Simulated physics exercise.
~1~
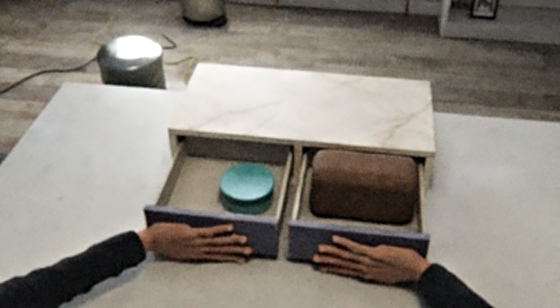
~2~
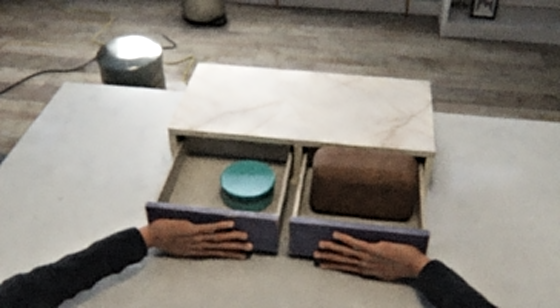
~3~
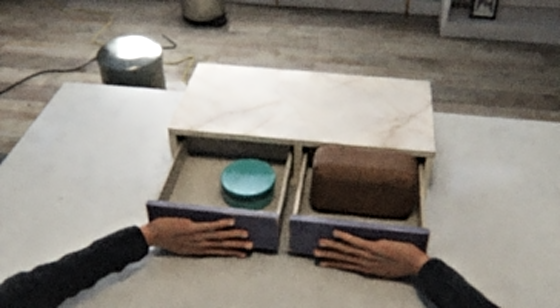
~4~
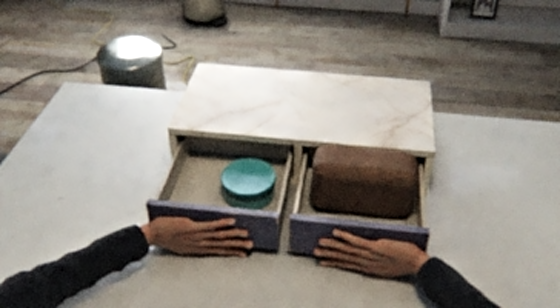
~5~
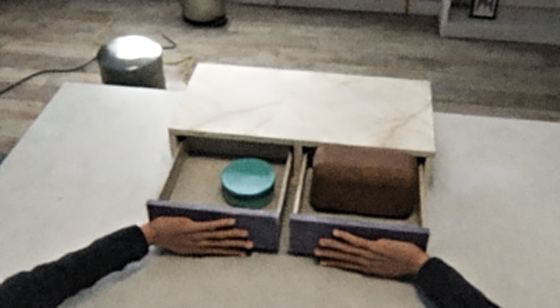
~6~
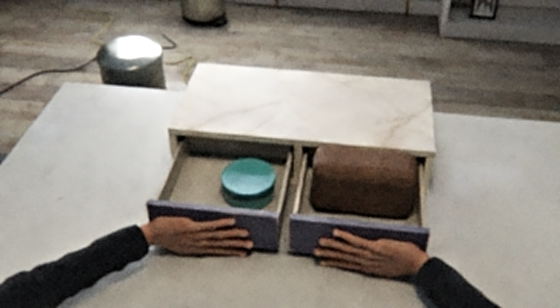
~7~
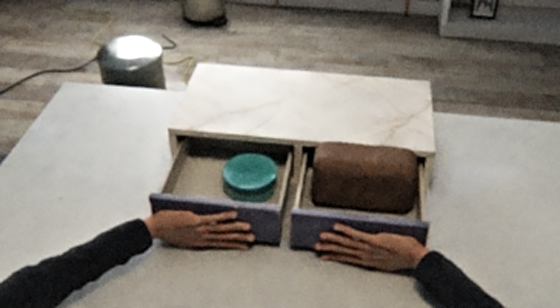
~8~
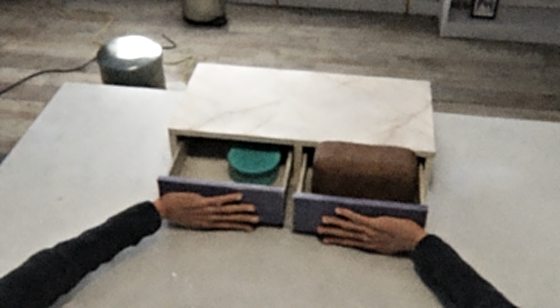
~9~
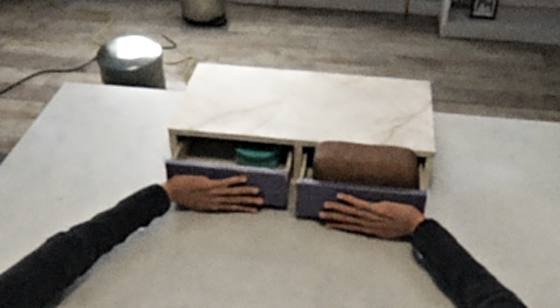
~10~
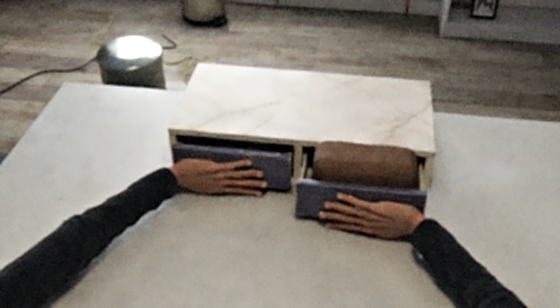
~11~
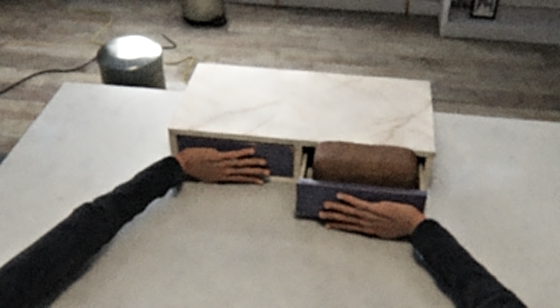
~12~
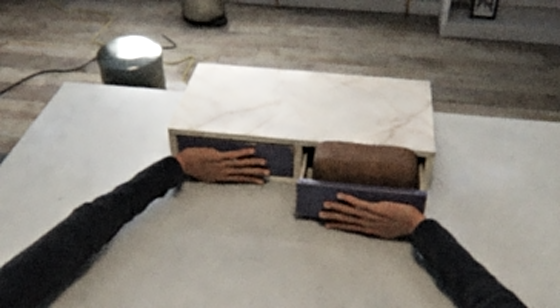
The video shows two hands pushing the open drawers of a marble-topped chest, the left holding a turquoise tub and the right a brown loaf. The left drawer slides fully shut, while the right moves partway in and stops, still open with the loaf visible.
